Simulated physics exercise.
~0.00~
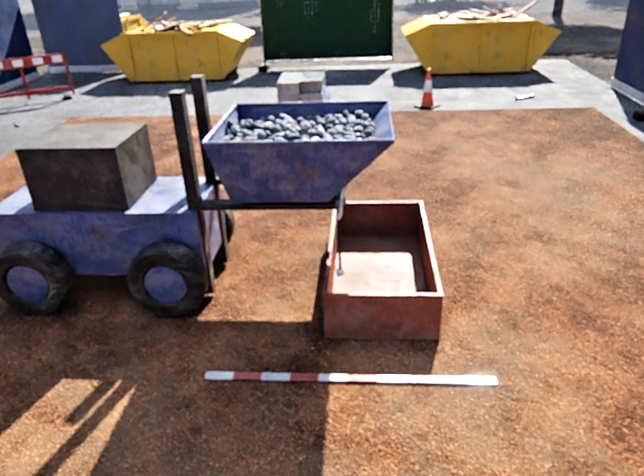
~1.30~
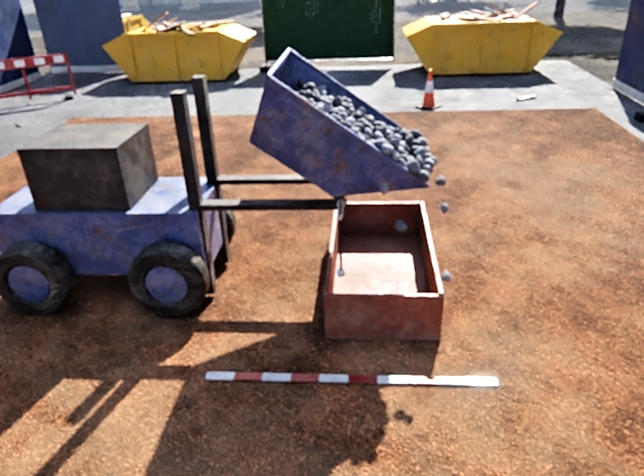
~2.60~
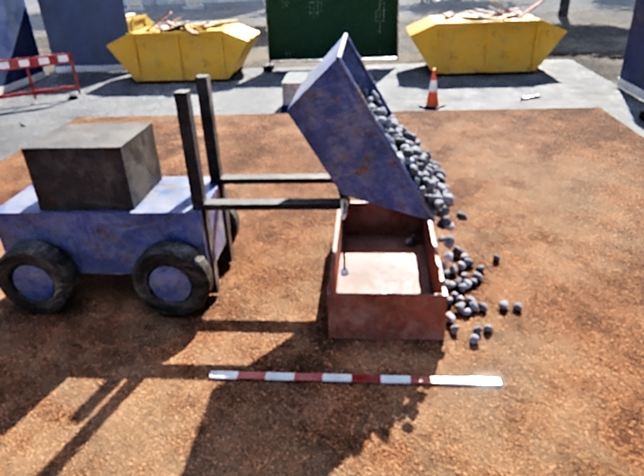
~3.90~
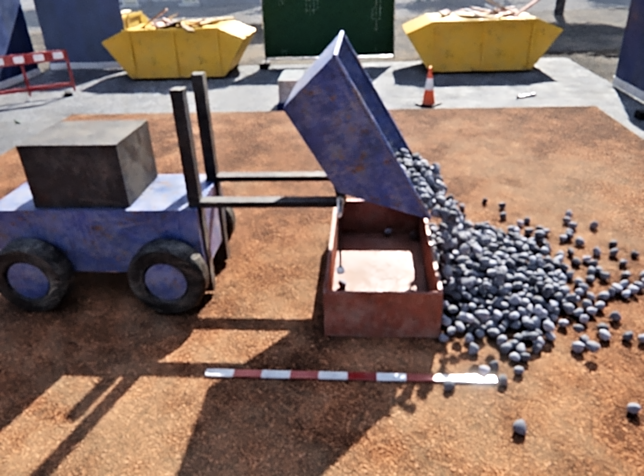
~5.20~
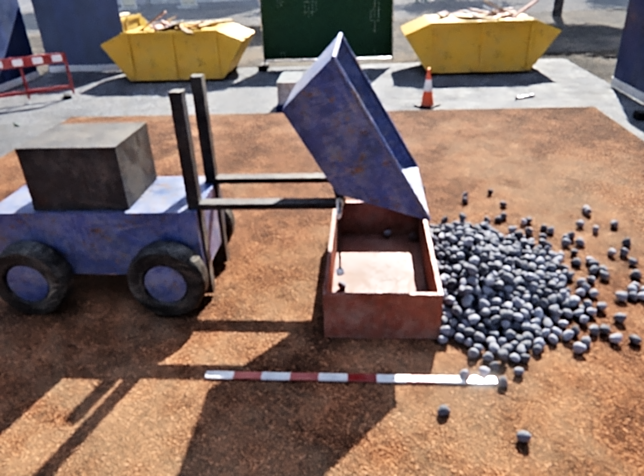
The clip opens on a blue fork truck at the left, holding a skip full of grey stones level above an open reddish bin, with a striped staff on the brown ground in front. The skip tips down toward the right, and the first few stones drop off its lip. It then tilts more steeply, and the stones pour past the bin's right side. They spread over the ground in a widening heap, some rolling farther out. Finally the skip stays steeply tilted and looks emptied, the bin is nearly empty, and almost the whole load lies to its right.
